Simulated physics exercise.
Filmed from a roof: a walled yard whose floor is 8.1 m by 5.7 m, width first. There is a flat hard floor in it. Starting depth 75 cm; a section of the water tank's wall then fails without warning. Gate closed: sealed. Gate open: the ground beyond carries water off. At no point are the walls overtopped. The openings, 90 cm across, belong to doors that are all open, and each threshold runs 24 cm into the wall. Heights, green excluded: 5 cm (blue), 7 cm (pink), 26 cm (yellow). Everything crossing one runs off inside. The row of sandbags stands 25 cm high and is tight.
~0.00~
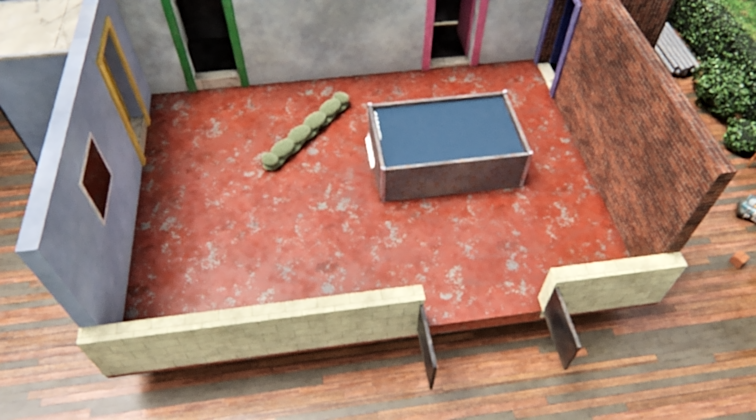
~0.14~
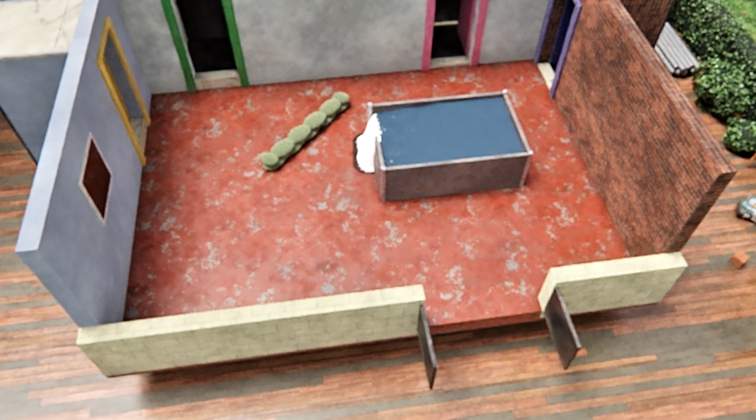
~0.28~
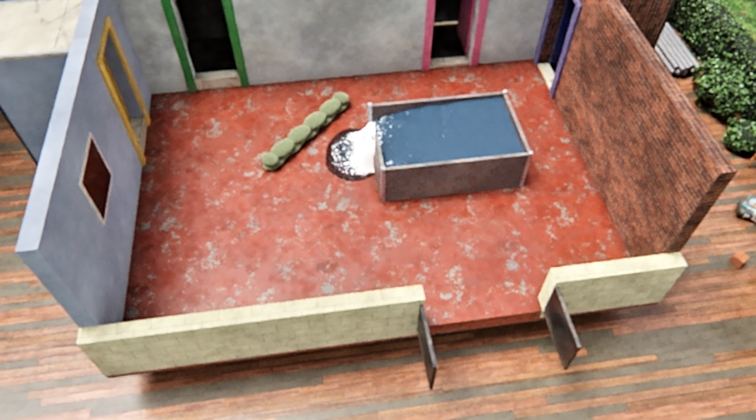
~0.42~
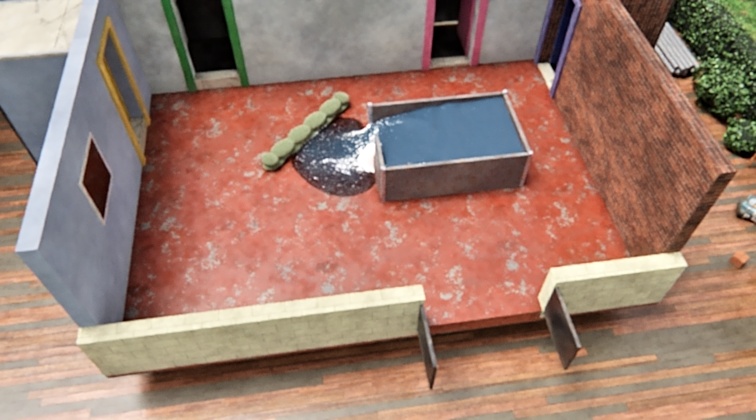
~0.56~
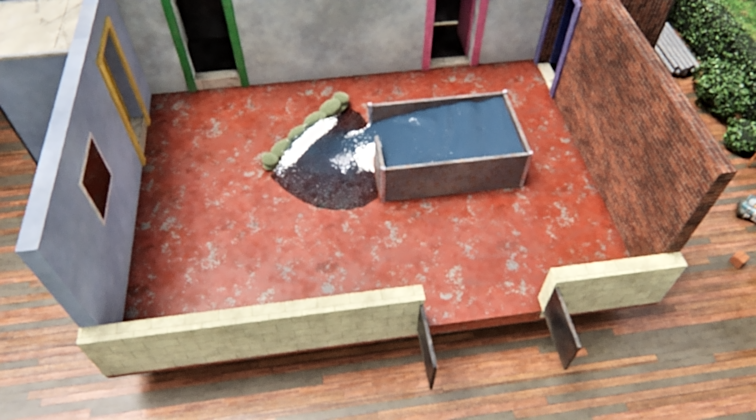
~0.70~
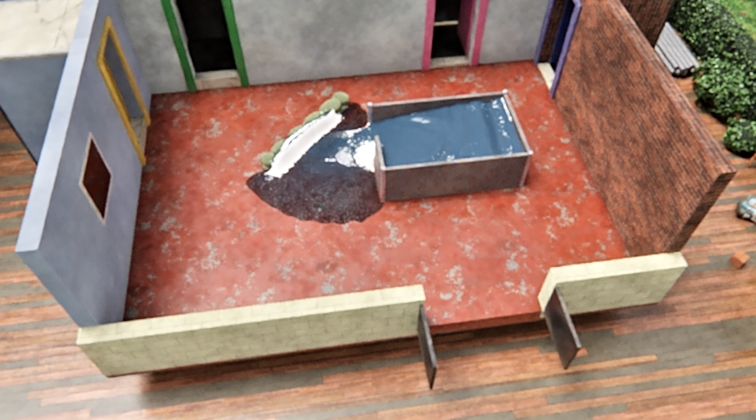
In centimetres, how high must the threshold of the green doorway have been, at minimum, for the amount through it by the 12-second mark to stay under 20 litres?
It must have been at least 5.5 cm high.
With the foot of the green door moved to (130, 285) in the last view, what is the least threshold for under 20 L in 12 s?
You'd want it roughly 16 cm high.
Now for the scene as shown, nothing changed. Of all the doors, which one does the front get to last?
That would be the blue door.
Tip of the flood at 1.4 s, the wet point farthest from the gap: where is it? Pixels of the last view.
Lab note: Front tip approx. at (147, 223).
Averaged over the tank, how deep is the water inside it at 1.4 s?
About 55 centimetres.
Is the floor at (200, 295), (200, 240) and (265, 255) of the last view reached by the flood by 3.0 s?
In the order asked: Soaked, soaked, soaked.
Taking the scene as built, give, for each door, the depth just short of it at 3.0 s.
Door by door, in centimetres - green 5, blue 0, pink 5, yellow 7.
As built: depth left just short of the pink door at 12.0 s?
It comes to about 4.0 centimetres deep.
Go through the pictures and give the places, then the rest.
The first frame shows still water, 75 cm deep, in the water tank at (447, 132); the green door at (209, 48) is dry.
In the second frame, the gap is at (375, 141), the front 0.4 m out at (358, 166); the back of the water tank holds 75 cm.
In the third frame, the front is at (331, 164), 0.8 m from the gap at (375, 144); 0.8 m2 of floor is wet, 75 cm left at the back.
In the fourth frame, the gap is at (375, 144), the front 1.4 m out at (298, 165); the back of the water tank holds 75 cm.
In the fifth frame, the front is at (276, 175), 1.9 m from the gap at (375, 145); 2.8 m2 of floor is wet, 75 cm left at the back.
In the sixth frame, the front is at (253, 185), 2.3 m from the gap at (375, 144); 3.5 m2 of floor is wet, 72 cm left at the back; the green door at (209, 48), 3.7 m from the gap, is still 2.3 m from the nearest water.
After 1.4 s water covers 20 % of the floor, deepest (42 cm) near (367, 146); it has not reached the green door.
After 3.0 s water covers 55 % of the floor, deepest (34 cm) near (120, 351); 5 cm at the green door, 0 litres in over its 25 cm threshold.
After 12.0 s water covers 95 % of the floor, deepest (10 cm) near (556, 120); 8 cm at the green door, 0 litres in over its 25 cm threshold.
At the green door as built, the water arrived by 2.3 s and peaked near 10 cm at 8.2 s.
Run again over the same 12 s with other heights there, 34 litres in over 4.5 cm, 10 litres over 6.5 cm. The limit of 20 litres is kept from about 5.5 cm up.
